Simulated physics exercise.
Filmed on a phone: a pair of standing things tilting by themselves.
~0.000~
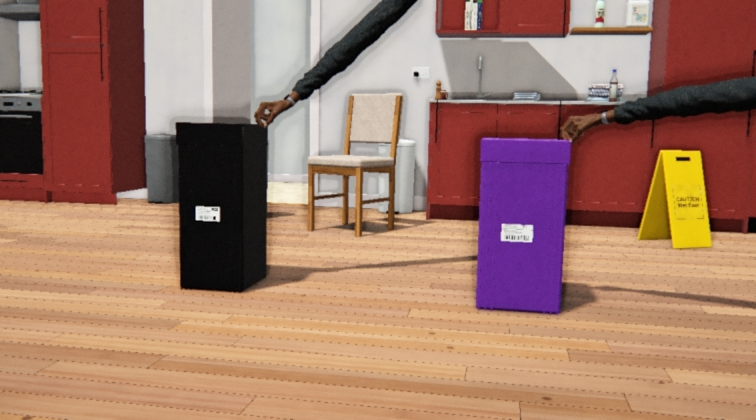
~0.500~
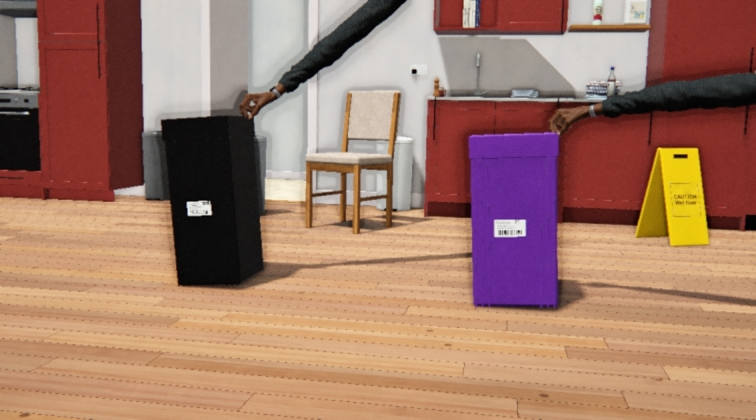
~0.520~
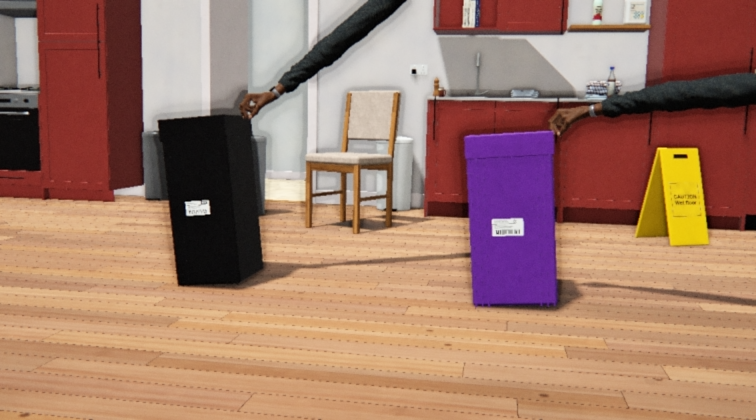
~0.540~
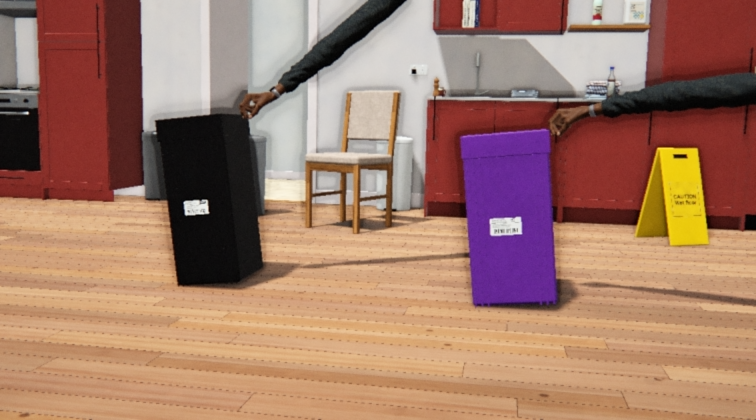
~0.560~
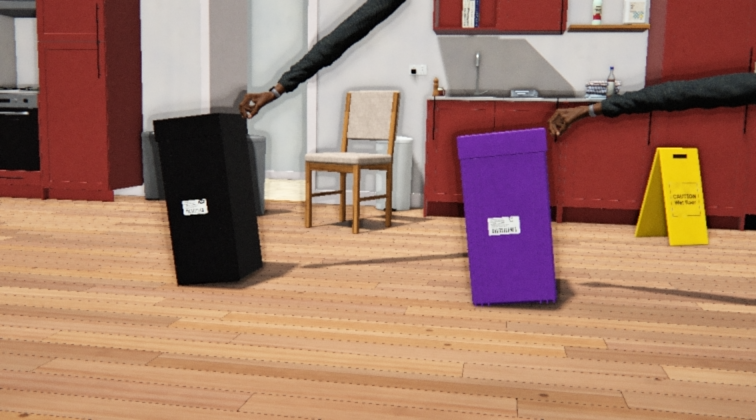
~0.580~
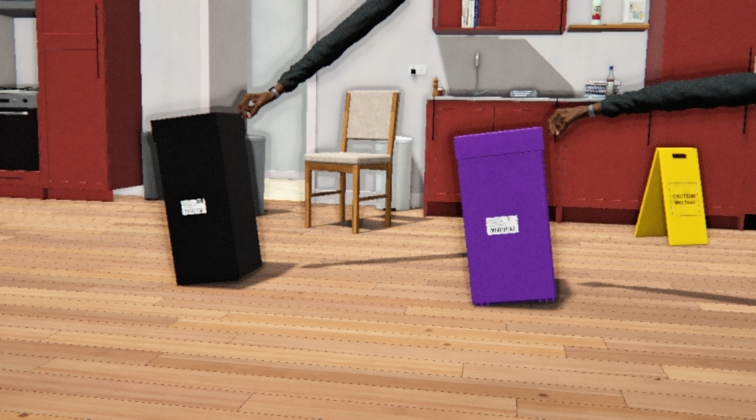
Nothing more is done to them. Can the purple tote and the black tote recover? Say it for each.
As it turns out, the purple tote rocks back upright and the black tote rocks back upright.
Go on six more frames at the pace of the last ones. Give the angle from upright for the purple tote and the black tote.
Roughly 10° and 10°.
By 0.86 s, purple tote 3° off upright near (512, 217); black tote 6° off upright near (213, 199).
By 1.06 s, purple tote 4° off upright near (523, 217); black tote 5° off upright near (227, 200).
By 1.34 s, purple tote upright near (518, 219); black tote 2° off upright near (219, 201).
When it is over (2.3 s), the purple tote returns to its base, near (517, 219); the black tote returns to its base, near (221, 202).
